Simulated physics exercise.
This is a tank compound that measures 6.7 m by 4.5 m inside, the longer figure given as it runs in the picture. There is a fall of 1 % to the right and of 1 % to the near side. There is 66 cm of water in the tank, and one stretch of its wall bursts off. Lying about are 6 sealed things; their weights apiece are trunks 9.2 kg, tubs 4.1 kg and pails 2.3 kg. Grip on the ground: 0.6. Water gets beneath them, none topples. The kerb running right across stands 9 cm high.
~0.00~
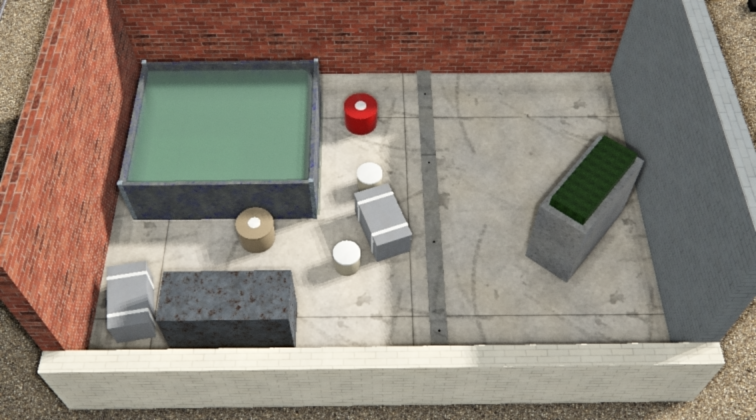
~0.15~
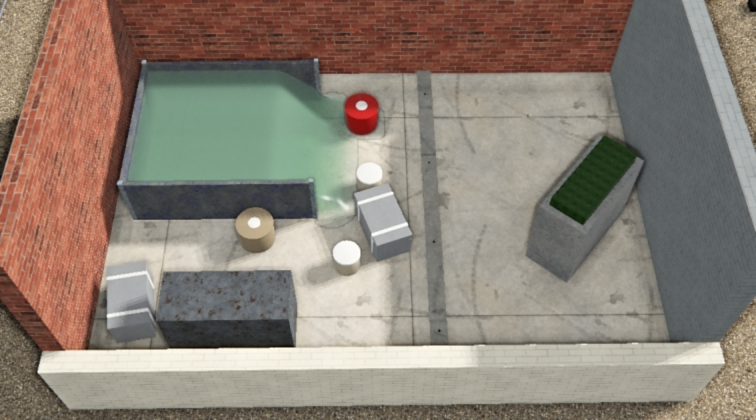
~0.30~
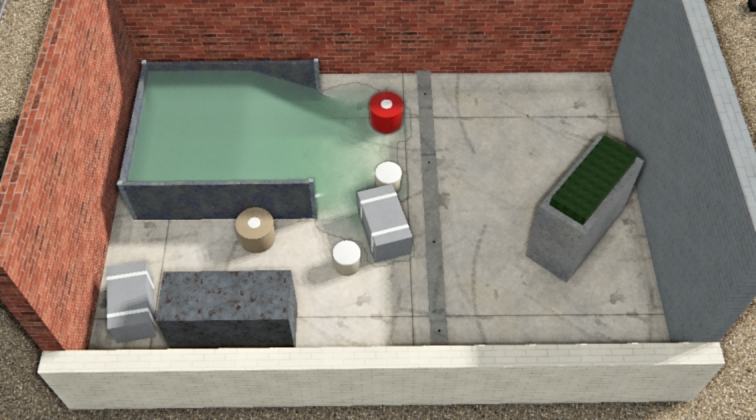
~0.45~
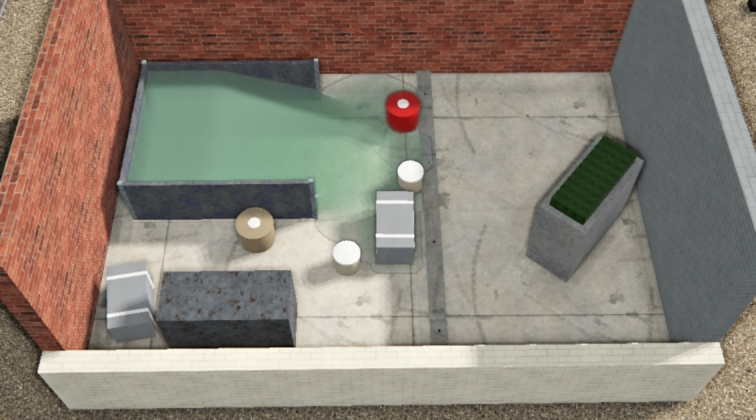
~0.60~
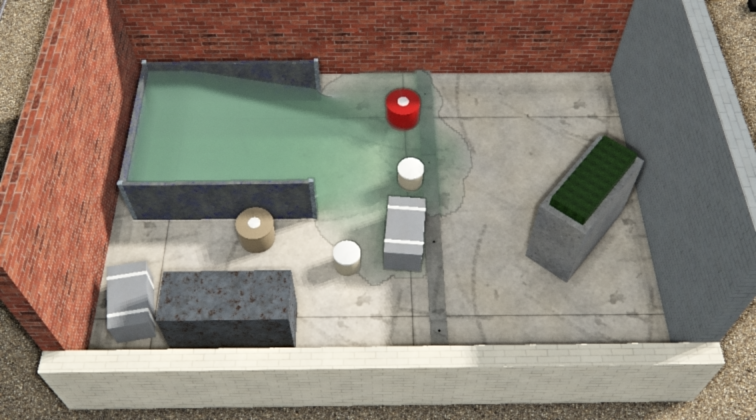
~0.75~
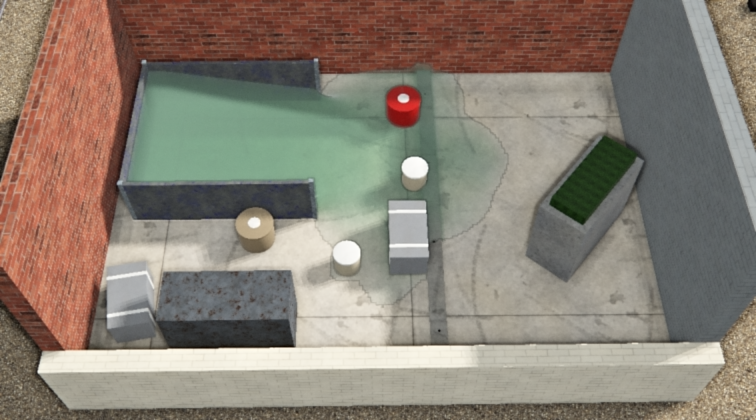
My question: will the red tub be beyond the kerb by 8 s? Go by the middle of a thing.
Over the kerb in time.
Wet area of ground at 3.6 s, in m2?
Somewhere around 23 m2, roughly.
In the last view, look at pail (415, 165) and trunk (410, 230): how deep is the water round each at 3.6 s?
I'd put it at 28 cm and 6 cm respectively.
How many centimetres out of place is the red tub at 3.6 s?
Shift: About 350 cm.
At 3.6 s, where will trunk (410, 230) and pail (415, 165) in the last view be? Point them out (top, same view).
I'd say close to (329, 327) and close to (606, 152).
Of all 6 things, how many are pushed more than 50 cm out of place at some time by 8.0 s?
The answer here is 5.
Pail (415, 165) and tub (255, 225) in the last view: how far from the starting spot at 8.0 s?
First 300 cm, then 120 cm.
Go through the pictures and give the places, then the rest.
The red tub at (360, 106) rests on the ground; water covers 4.2 m2; 0 of 6 have shifted, in the first picture.
The red tub at (361, 106) rests on the ground; 5.2 m2 under water; 0 of 6 have shifted, in the second picture.
The red tub at (386, 104), on the bottom, 35 cm from its start; 6.3 m2 under water; 2 of 6 have shifted, in the third picture.
The red tub at (403, 104), on the bottom, 57 cm from its start; 7.8 m2 under water; 3 of 6 have shifted, in the fourth picture.
The red tub at (403, 102) floats, 57 cm from its start; water covers 9.2 m2; 3 of 6 have shifted, in the fifth picture.
The red tub at (403, 99), afloat, 57 cm from its start; water covers 10.7 m2; 3 of 6 have shifted, in the sixth picture.
After 1.6 s the red tub is near (463, 71), 1.5 m from its start, afloat; 2 of 6 are over the mark; 2 afloat.
After 3.6 s the red tub is near (608, 64), 3.4 m from its start, afloat; 2 of 6 are over the mark; 3 afloat.
After 5.6 s the red tub is near (590, 71), 3.2 m from its start, afloat; 2 of 6 are over the mark; 4 afloat.
After 8.0 s the red tub is near (592, 81), 3.1 m from its start, afloat; 2 of 6 are over the mark; 5 afloat.
